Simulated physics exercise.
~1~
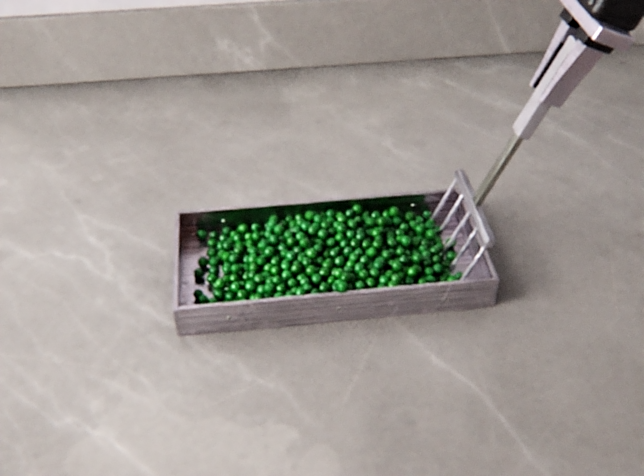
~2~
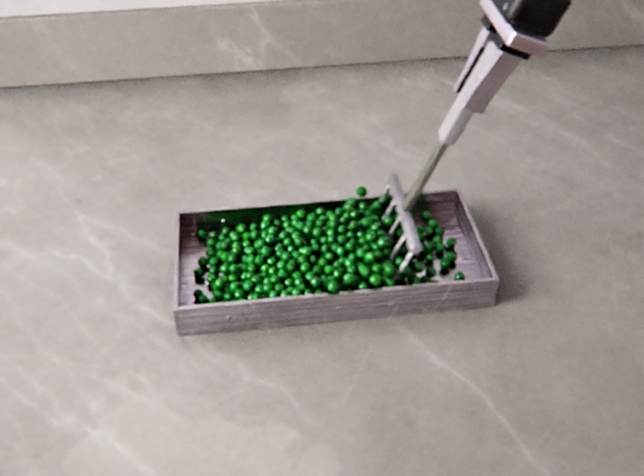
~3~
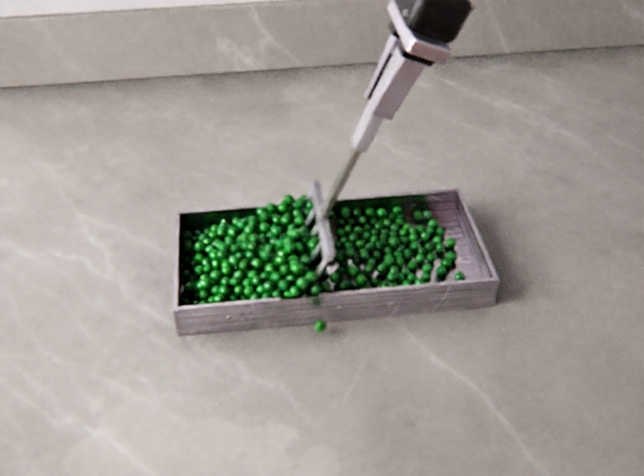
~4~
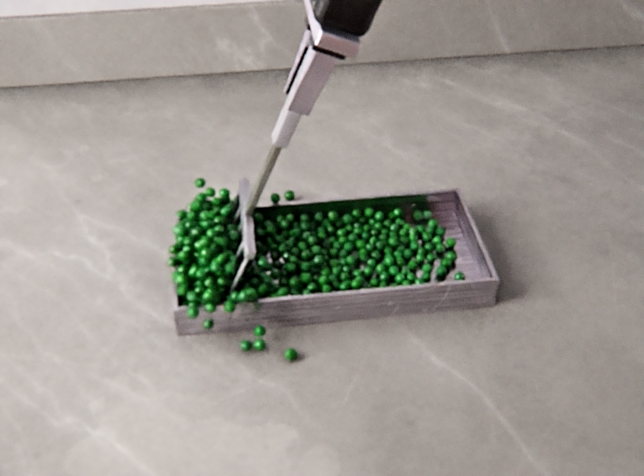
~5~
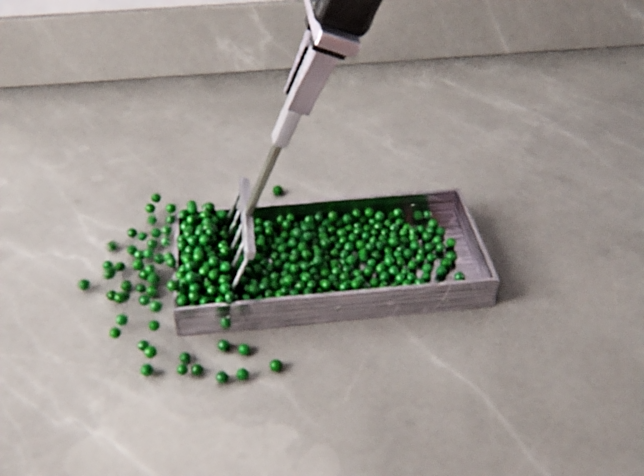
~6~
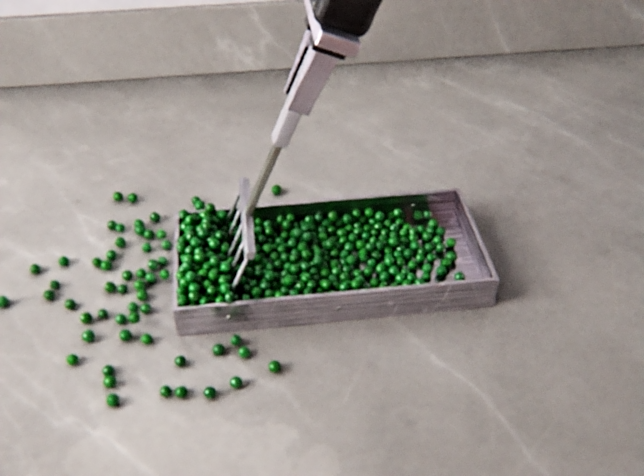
On a gray marbled surface, a robot's rake pushes green beads left, spilling some over the tray's edges.
